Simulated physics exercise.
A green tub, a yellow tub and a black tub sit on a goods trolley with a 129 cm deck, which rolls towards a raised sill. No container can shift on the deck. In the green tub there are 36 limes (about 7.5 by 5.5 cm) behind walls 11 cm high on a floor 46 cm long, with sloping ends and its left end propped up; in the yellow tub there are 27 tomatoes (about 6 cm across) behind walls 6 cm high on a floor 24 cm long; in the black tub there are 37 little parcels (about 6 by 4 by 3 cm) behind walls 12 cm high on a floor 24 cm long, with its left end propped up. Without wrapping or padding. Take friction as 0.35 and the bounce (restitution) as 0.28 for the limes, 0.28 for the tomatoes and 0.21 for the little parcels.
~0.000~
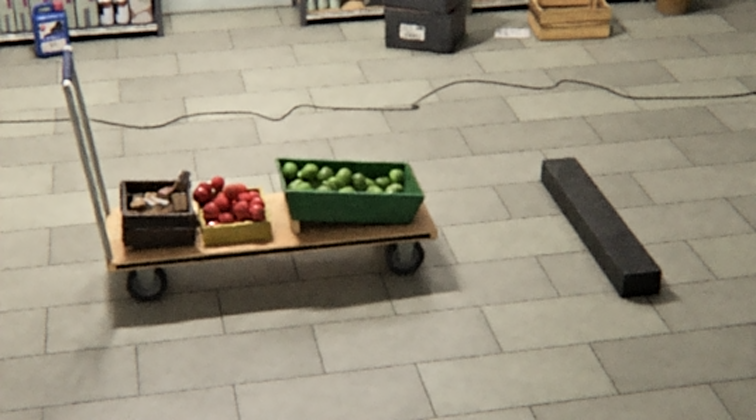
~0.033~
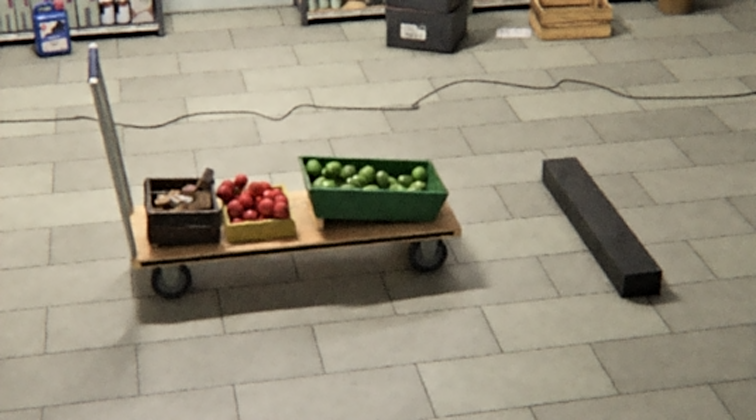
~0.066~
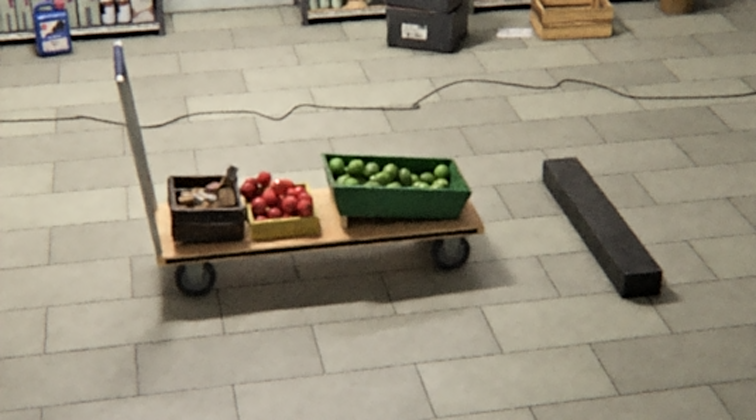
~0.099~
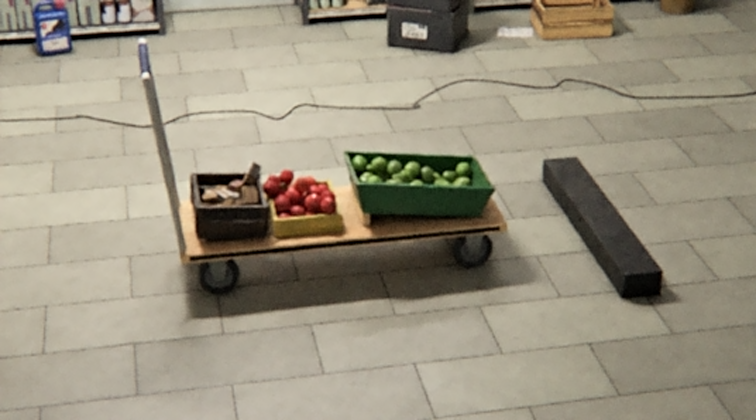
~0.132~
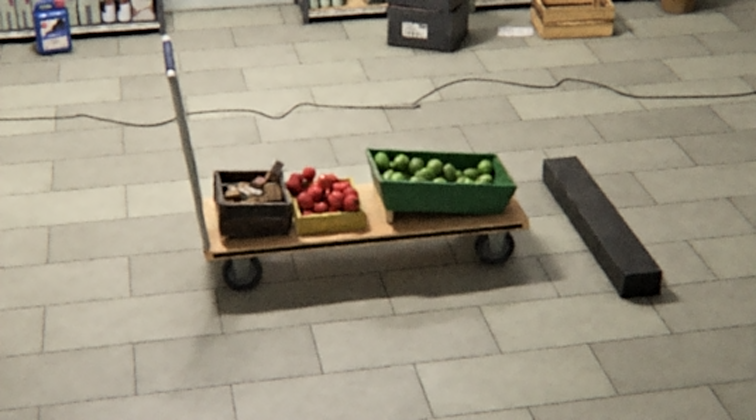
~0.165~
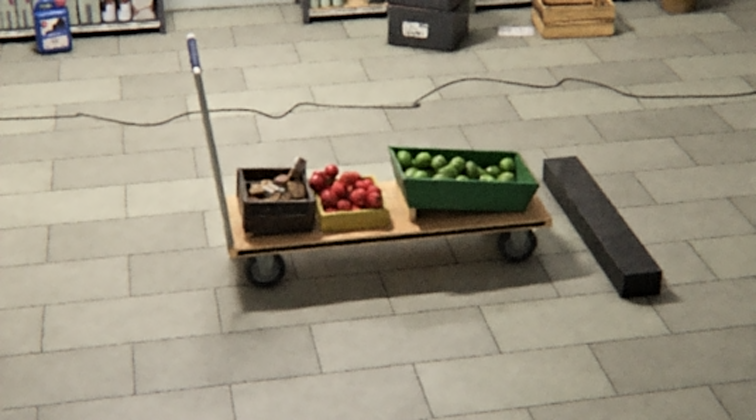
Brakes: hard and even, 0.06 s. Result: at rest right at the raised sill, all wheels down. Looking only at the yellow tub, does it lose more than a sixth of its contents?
Yes.
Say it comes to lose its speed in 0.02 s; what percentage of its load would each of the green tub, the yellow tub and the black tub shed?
In that case green tub 20, yellow tub 30 and black tub 10 per cent.
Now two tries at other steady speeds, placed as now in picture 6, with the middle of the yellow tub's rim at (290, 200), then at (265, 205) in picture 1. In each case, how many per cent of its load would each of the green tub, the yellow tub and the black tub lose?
Green tub 0 and 0, yellow tub 30 and 30, black tub 0 and 0 per cent.
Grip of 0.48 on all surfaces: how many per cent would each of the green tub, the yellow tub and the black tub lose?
Green tub 10%, yellow tub 50%, black tub 20%.
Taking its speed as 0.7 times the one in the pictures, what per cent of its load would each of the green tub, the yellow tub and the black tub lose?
In that case the green tub sheds 0 per cent, the yellow tub 30 per cent and the black tub 0 per cent.
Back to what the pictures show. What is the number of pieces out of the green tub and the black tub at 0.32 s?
Estimate at that time - green tub 0, black tub 1, give or take.
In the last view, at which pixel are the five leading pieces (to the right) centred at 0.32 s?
Close to (572, 165).
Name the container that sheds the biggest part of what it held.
Yellow tub.
After 0.22 s, the brake bites.
After 0.32 s, 0 of 36 out of the green tub, 4 of 27 out of the yellow tub and 1 of 37 out of the black tub.
After 0.44 s, 3 of 36 out of the green tub, 8 of 27 out of the yellow tub and 2 of 37 out of the black tub.
After 0.67 s, 5 of 36 out of the green tub, 9 of 27 out of the yellow tub and 3 of 37 out of the black tub.
Final count (at 1.17 s), 5 of 36 out of the green tub, 9 of 27 out of the yellow tub and 3 of 37 out of the black tub. Asked share, 9 of 27, 33 per cent.
